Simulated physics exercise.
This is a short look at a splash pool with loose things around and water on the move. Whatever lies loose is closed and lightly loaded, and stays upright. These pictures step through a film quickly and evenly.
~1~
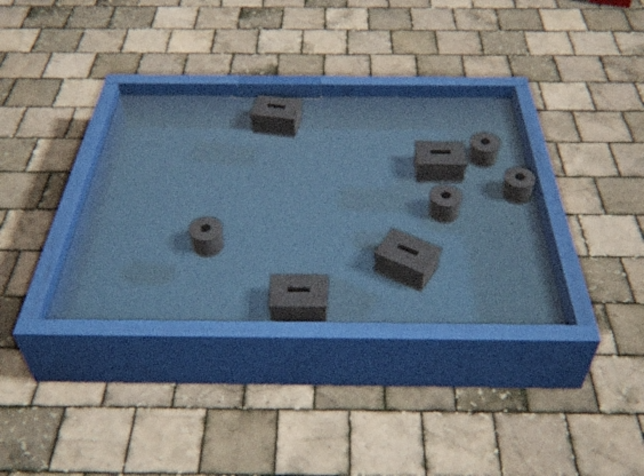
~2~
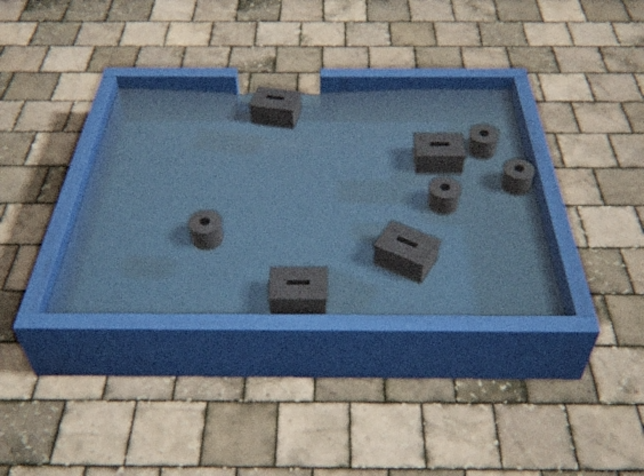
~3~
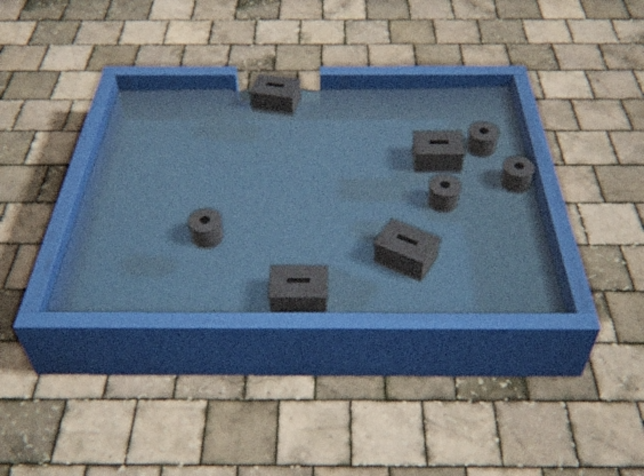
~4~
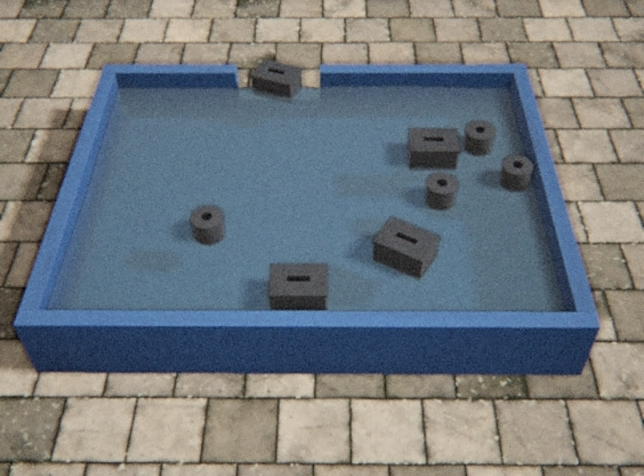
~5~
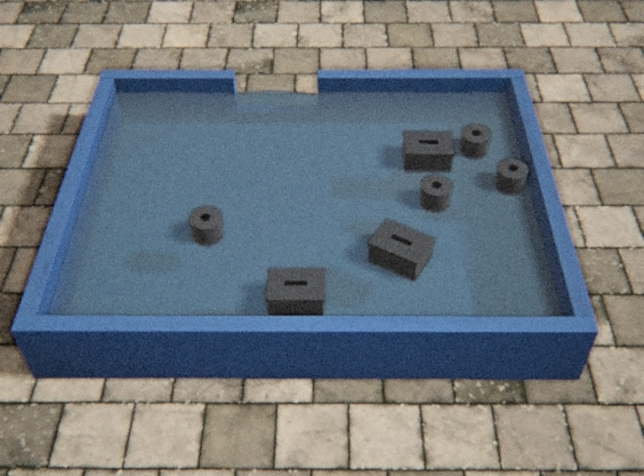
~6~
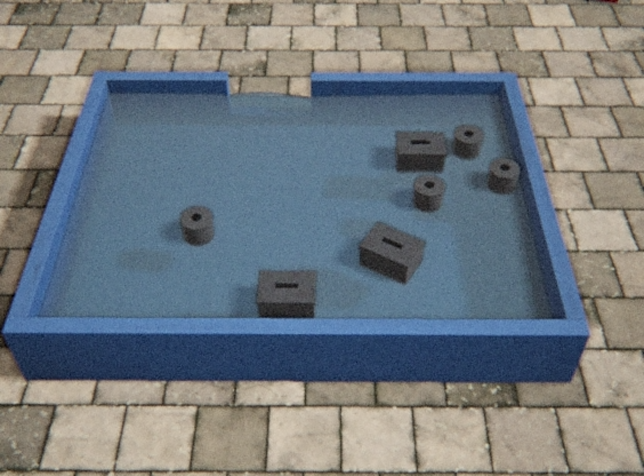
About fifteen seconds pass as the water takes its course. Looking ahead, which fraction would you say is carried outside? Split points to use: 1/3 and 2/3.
Below 1/3.
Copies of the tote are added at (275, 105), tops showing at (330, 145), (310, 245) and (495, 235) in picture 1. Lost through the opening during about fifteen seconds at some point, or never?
The three, in sequence: Departs, remains behind and remains behind.
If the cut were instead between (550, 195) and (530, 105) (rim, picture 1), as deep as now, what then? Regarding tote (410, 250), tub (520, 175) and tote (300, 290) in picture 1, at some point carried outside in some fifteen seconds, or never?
Going through them in sequence: Gets out, then gets out, then trapped.
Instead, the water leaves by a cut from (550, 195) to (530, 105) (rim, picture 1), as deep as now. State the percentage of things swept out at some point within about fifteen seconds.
It should be close to 80 per cent.
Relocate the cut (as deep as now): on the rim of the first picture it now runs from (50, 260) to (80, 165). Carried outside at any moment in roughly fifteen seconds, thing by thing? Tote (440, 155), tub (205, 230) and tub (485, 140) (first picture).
Taken in that order, the answers are not lost, swept away, not lost.
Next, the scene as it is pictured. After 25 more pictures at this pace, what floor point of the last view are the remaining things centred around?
Estimate: Close to (359, 218) px.
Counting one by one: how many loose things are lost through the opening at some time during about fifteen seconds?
Tally: 1.
A moment on, 1 of 8 are out; 7 afloat.
Next, 1 of 8 are out; 7 afloat.
Later, 1 of 8 are out; 7 afloat.
In the end, 1 of 8 are out; 7 afloat.
